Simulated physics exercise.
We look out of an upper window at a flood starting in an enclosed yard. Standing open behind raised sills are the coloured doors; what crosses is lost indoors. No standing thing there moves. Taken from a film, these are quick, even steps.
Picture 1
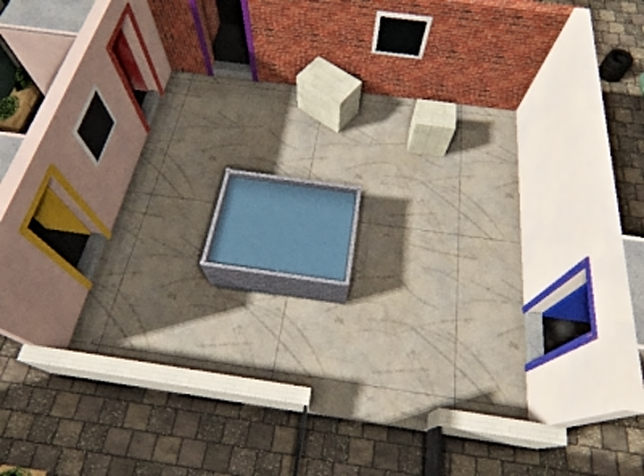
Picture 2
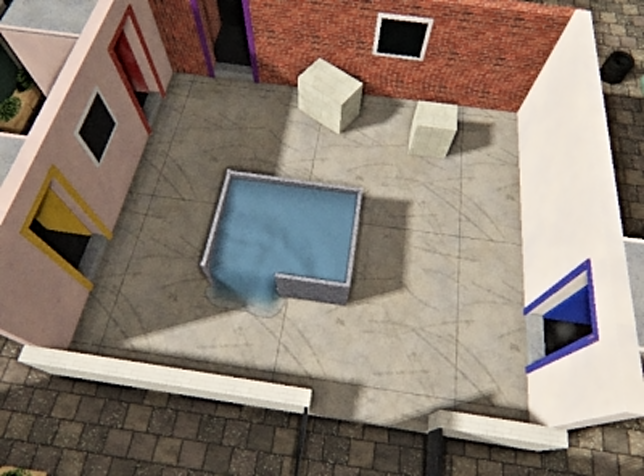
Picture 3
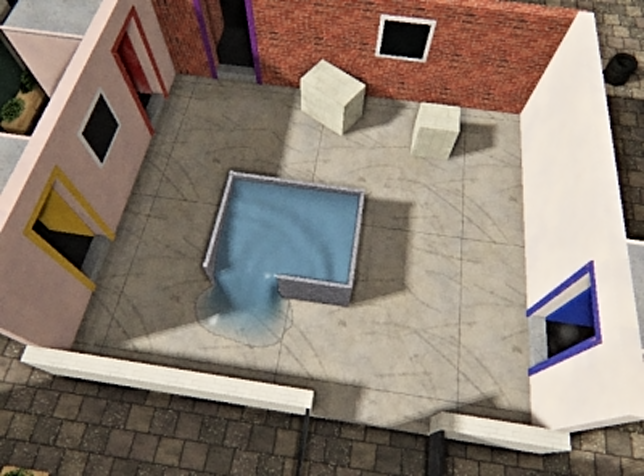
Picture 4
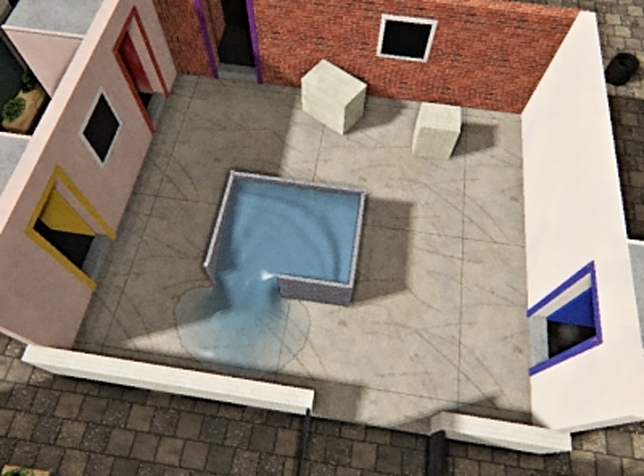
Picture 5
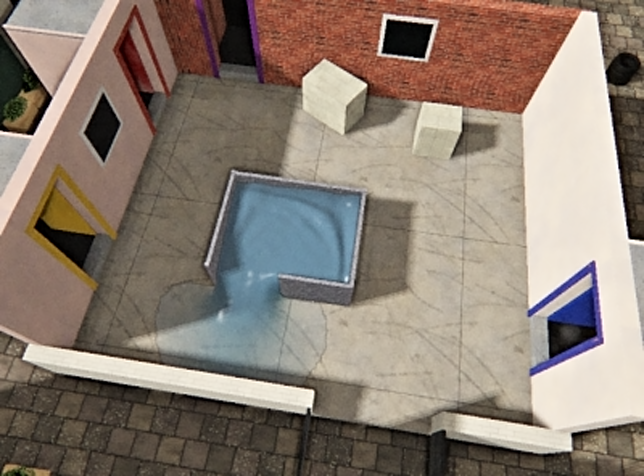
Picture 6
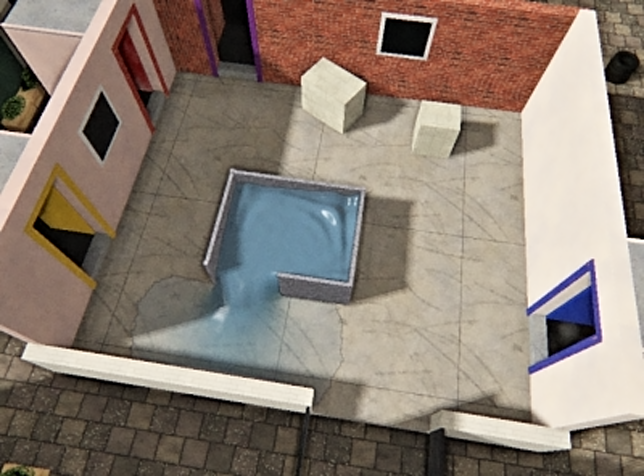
Water in the walled tank sat still, then poured out through a gap at the front left corner and spread in a widening puddle across the yard's grey floor toward the low white wall.
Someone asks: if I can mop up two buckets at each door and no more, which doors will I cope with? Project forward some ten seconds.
The purple door: You will cope; the red door: You will cope; the yellow door: You will cope; the blue door: You will cope.
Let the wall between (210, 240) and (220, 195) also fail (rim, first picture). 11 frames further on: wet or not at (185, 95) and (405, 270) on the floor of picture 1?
Log: Point 1 inundated; point 2 unreached.
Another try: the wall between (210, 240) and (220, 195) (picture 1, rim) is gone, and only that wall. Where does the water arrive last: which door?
The blue one comes last.
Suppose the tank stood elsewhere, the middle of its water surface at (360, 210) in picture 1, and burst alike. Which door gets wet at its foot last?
The blue door comes last.
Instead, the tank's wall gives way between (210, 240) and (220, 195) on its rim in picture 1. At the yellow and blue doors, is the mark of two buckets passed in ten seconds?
Lab note: The yellow one tops the threshold, the blue one sits below the threshold.
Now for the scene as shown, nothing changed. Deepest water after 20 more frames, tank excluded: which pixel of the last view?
Somewhere around (69, 356).
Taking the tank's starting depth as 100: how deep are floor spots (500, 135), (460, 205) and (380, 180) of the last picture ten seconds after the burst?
In order: About 6, 4 and 8 in a hundred.
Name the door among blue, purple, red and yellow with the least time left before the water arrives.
Looks like the yellow one gets there first.
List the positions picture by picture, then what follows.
In the first frame, still water in the tank at (285, 226).
In the second frame, water pours out at (245, 281) and has run to (210, 292).
In the third frame, water pours out at (248, 284) and has run to (270, 339).
In the fourth frame, water pours out at (249, 284) and has run to (237, 377).
In the fifth frame, water pours out at (249, 284) and has run to a hidden place.
In the sixth frame, water pours out at (248, 282) and has run to a hidden place.
A moment on, water covers 15 % of the floor; the purple door not reached, the red door not reached, the yellow door not reached, the blue door not reached.
Next, water covers 30 % of the floor; the purple door not reached, the red door not reached, the yellow door wet at the sill, nothing in, the blue door not reached.
Then, water covers 60 % of the floor; the purple door not reached, the red door wet at the sill, nothing in, the yellow door wet at the sill, nothing in, the blue door wet at the sill, nothing in.
Later, water covers 85 % of the floor; the purple door wet at the sill, nothing in, the red door wet at the sill, nothing in, the yellow door under two buckets in, the blue door wet at the sill, nothing in.
In the end, water covers 100 % of the floor; the purple door wet at the sill, nothing in, the red door wet at the sill, nothing in, the yellow door under two buckets in, the blue door wet at the sill, nothing in.
